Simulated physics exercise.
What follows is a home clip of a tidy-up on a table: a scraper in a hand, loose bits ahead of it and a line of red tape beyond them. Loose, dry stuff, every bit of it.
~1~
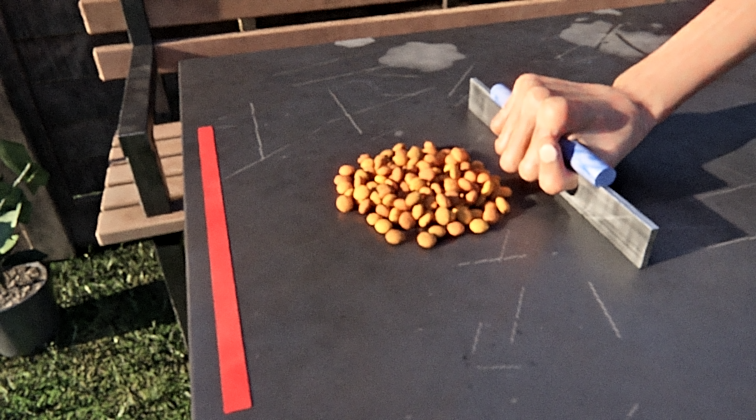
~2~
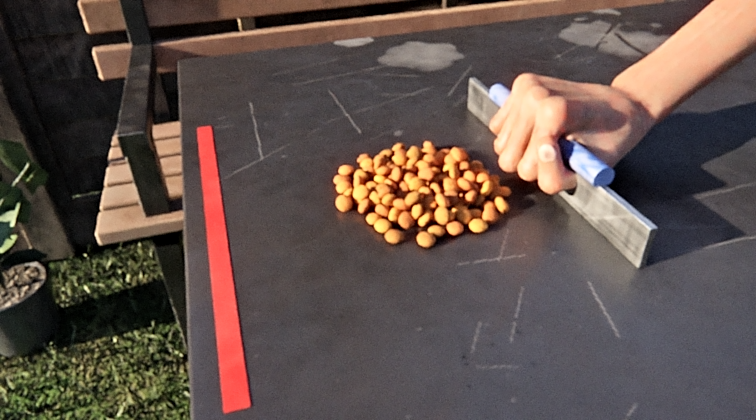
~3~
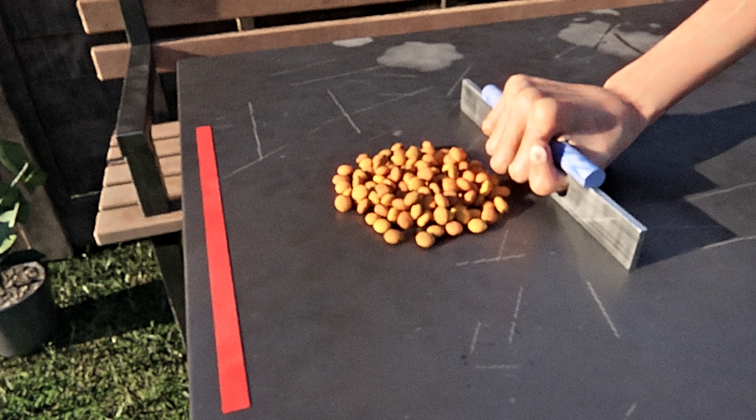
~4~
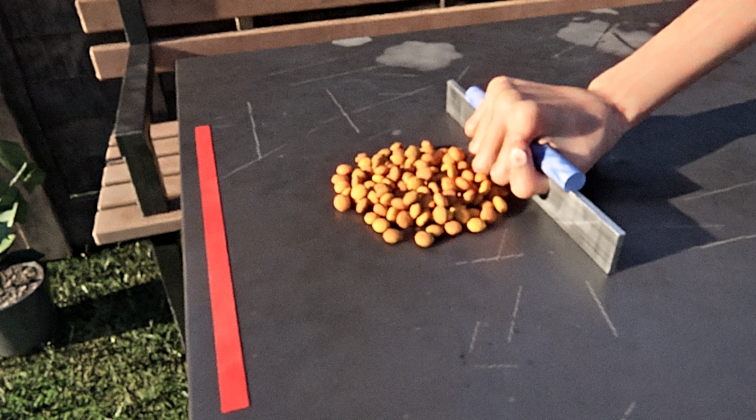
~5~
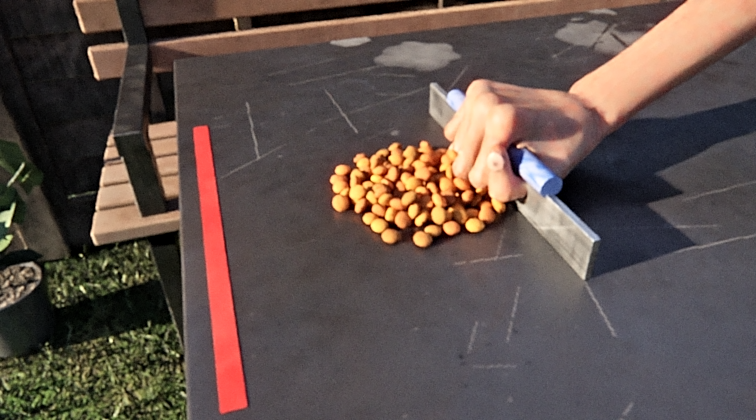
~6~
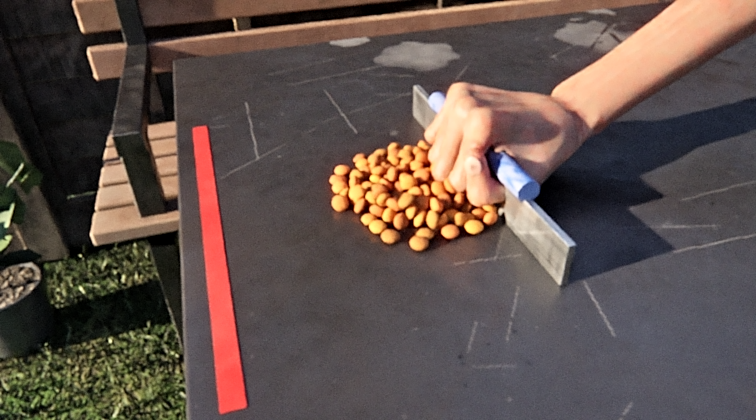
A hand held a scraper with a blue handle still on a dark table, then slid it left up against a heap of small orange-brown bits, with a strip of red tape beyond them.
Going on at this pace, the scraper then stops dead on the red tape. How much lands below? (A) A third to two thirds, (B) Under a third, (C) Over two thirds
The answer is C.
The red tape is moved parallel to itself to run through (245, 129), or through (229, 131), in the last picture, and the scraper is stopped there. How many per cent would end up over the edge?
Note: Case one around 20 in a hundred, case two around 50 in a hundred.
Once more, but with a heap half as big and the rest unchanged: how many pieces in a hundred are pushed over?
My guess is about 80 per cent.
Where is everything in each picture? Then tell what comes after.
In the first frame, scraper (631, 230), at rest; red tape (206, 136), right by the edge; edge at (184, 237); the heap (421, 188), bits of cat kibble.
In the second frame, scraper (629, 230), at rest.
In the third frame, scraper (620, 232); the heap (420, 188).
In the fourth frame, scraper (599, 236).
In the fifth frame, scraper (575, 241); the heap (417, 187).
In the sixth frame, scraper (552, 246); red tape (201, 135); edge at (179, 237); the heap (415, 189), roughly a quarter pushed along.
Just after the last frame, scraper still moving, near (339, 170); heap all on the table, its front near (230, 229).
A moment on, scraper stopped at the red tape; heap the larger part over the edge.
When it is over, scraper stopped at the red tape; heap the larger part over the edge.
